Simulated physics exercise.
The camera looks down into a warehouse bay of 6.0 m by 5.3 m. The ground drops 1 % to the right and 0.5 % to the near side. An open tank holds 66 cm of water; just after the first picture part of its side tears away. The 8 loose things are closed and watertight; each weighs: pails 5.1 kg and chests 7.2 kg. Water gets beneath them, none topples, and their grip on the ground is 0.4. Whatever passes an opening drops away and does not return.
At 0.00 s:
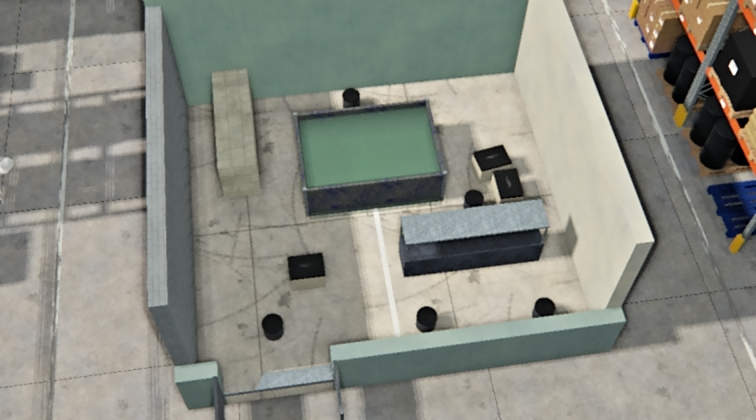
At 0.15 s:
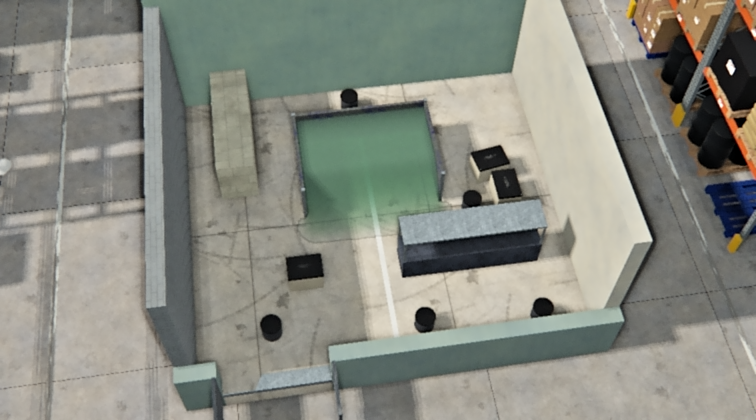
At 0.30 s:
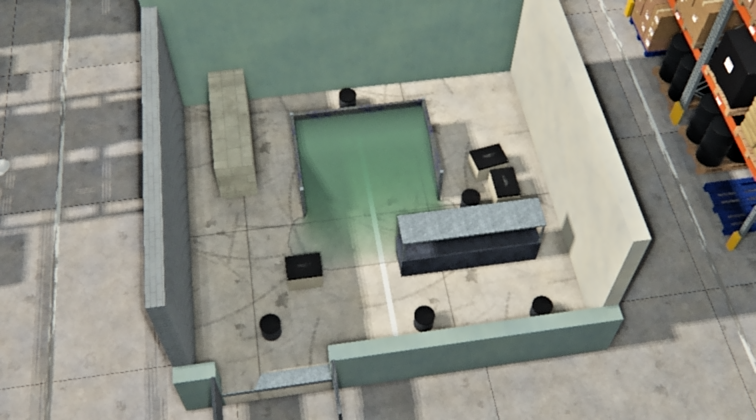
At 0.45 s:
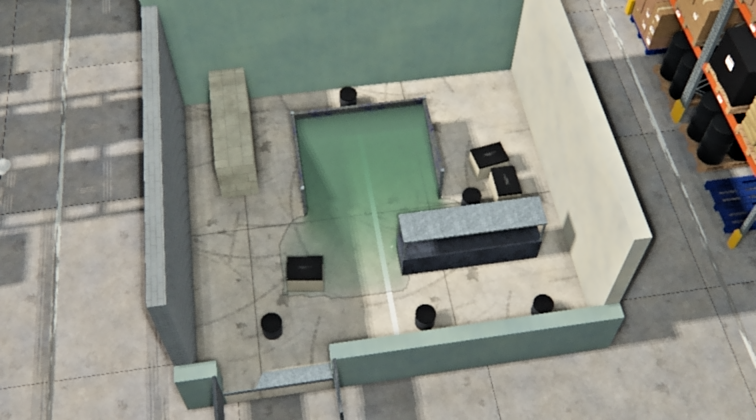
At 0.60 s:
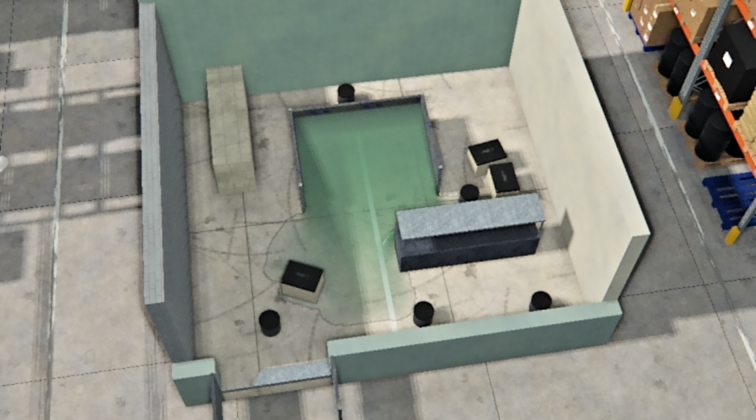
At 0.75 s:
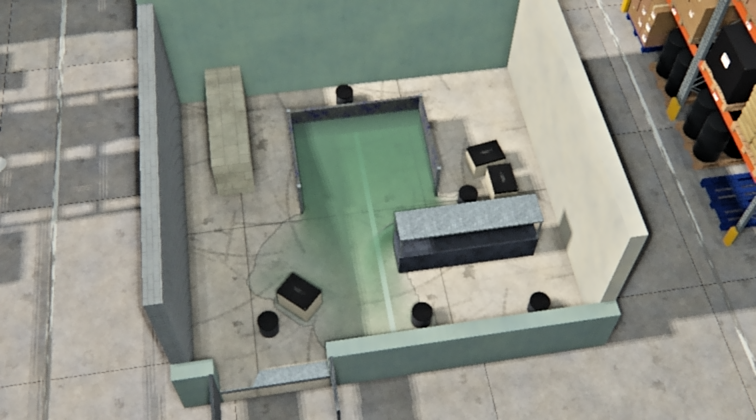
A walled bay with pale green, grey and cream walls stands on a concrete warehouse floor, seen from high above, with orange shelving at the right. Inside are a dark-sided tank of green water, a beige block, a long grey-topped block, black pails and black-topped chests. The tank's near side gives way, green water spreads toward the near wall, and the chest at lower left turns and slides slightly nearer.
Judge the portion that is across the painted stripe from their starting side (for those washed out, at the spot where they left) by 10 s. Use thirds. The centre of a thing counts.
That comes to under a third.
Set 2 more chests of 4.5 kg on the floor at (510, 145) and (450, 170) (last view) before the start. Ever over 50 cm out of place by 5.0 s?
In that order: More, under.
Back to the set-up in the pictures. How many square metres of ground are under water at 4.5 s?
About 25 m2.
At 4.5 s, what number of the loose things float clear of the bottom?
2 of them.
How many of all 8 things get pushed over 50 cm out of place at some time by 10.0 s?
That makes 8.
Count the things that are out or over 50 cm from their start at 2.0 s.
I count 4.
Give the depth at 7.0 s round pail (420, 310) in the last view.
About 9 cm.
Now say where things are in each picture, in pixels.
The first frame shows a chest at (306, 266), on the bottom; a pail at (427, 316), on the bottom; 3.3 m2 under water; 0 of 8 have shifted.
The second frame shows a chest at (304, 266) rests on the ground; a pail at (425, 316), on the bottom; water covers 4.5 m2; 0 of 8 have shifted.
The third frame shows a chest at (303, 266), on the bottom; a pail at (424, 315), on the bottom; water covers 5.9 m2; 0 of 8 have shifted.
The fourth frame shows a chest at (304, 268) rests on the ground, 6 cm from its start; a pail at (425, 313) rests on the ground; 6.9 m2 under water; 1 of 8 have shifted.
The fifth frame shows a chest at (302, 275), on the bottom, 25 cm from its start; a pail at (424, 310), on the bottom; water covers 8.1 m2; 1 of 8 have shifted.
The sixth frame shows a chest at (299, 291) rests on the ground, 50 cm from its start; a pail at (422, 311), on the bottom; water covers 9.5 m2; 1 of 8 have shifted.
After 2.0 s 0 of 8 are over the mark; 0 afloat.
After 4.5 s 0 of 8 are over the mark; 2 afloat.
After 7.0 s 1 of 8 are over the mark; 3 afloat.
After 10.0 s 1 of 8 are over the mark; 5 afloat.
